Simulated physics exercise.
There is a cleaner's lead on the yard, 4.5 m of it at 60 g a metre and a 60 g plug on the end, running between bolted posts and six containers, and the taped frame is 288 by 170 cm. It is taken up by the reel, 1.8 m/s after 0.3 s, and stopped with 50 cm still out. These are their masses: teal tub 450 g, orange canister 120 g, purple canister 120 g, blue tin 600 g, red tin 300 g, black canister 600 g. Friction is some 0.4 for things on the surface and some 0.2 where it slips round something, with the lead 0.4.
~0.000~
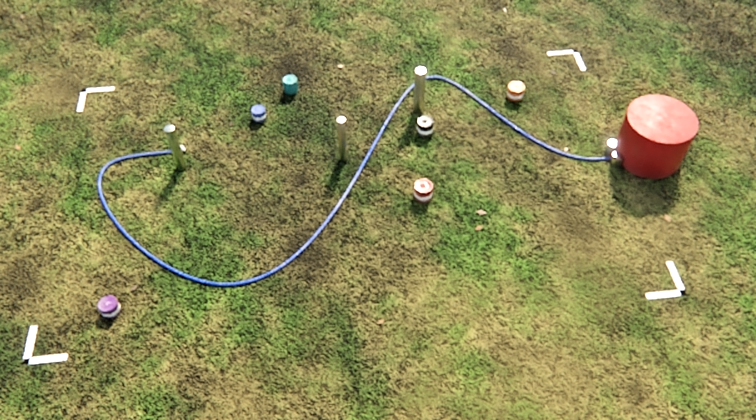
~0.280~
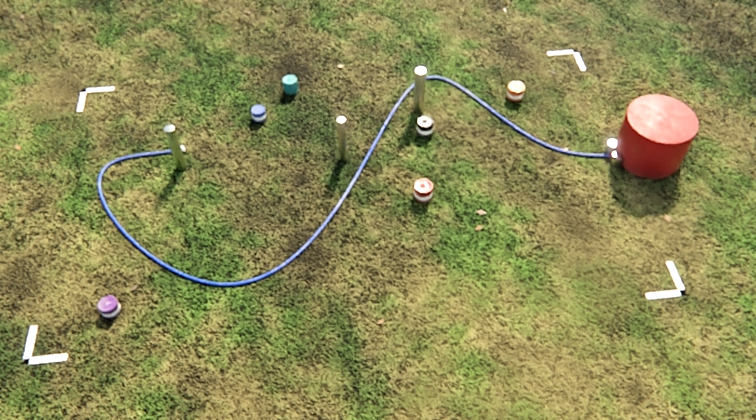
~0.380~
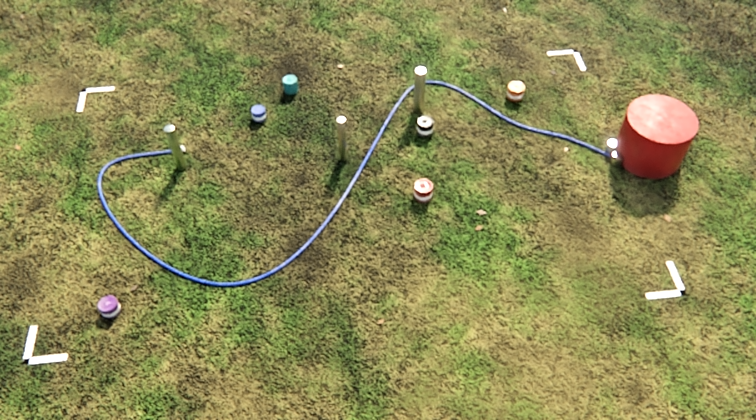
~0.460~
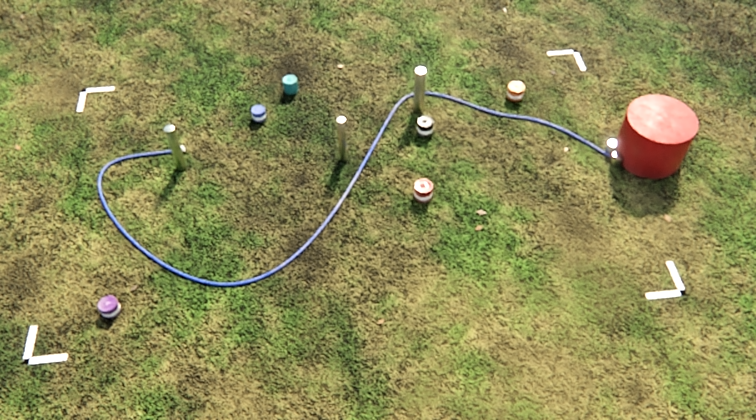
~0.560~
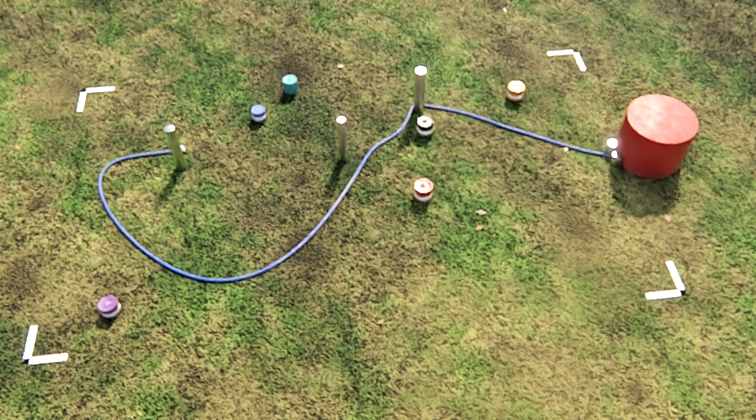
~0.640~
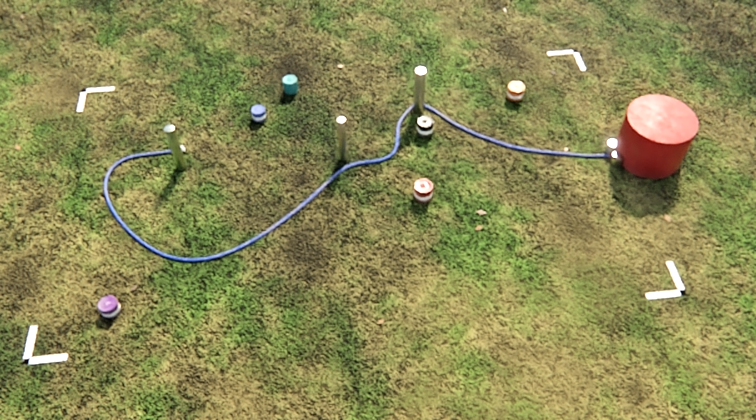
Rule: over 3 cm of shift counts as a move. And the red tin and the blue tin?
Red tin: Moved; blue tin: Not moved.
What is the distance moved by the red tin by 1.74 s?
The red tin is about 0 cm from its start.
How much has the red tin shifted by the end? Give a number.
Roughly red tin 8 cm.
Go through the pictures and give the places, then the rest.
In the first picture, red tin (424, 186); blue tin (258, 109); posts (169, 128) (341, 120) (421, 70); lead runs through (541, 144) (415, 85) (344, 197) (198, 280) (101, 176).
In the second picture, lead runs through (543, 144) (344, 197) (101, 176).
In the third picture, lead runs through (560, 136) (344, 197) (101, 176).
In the fourth picture, lead runs through (582, 140) (344, 196) (101, 176).
In the fifth picture, lead runs through (611, 156) (346, 190) (101, 176).
In the sixth picture, red tin (424, 186); blue tin (258, 109); lead runs through (469, 131) (368, 162) (223, 254) (106, 181).
By 1.2 s, plug at (175, 162); nothing else has moved.
By 1.7 s, plug at (383, 209); nothing else has moved.
By 2.3 s, plug at (508, 85); red tin 8 cm off its start at (436, 178), orange canister 4 cm off its start at (524, 86).
By 2.8 s, plug at (621, 131); red tin 8 cm off its start, orange canister 85 cm off its start.
By 3.6 s, plug at (627, 137); red tin 8 cm off its start at (436, 178), blue tin 0 cm off its start at (258, 109), orange canister 91 cm off its start at (688, 118).
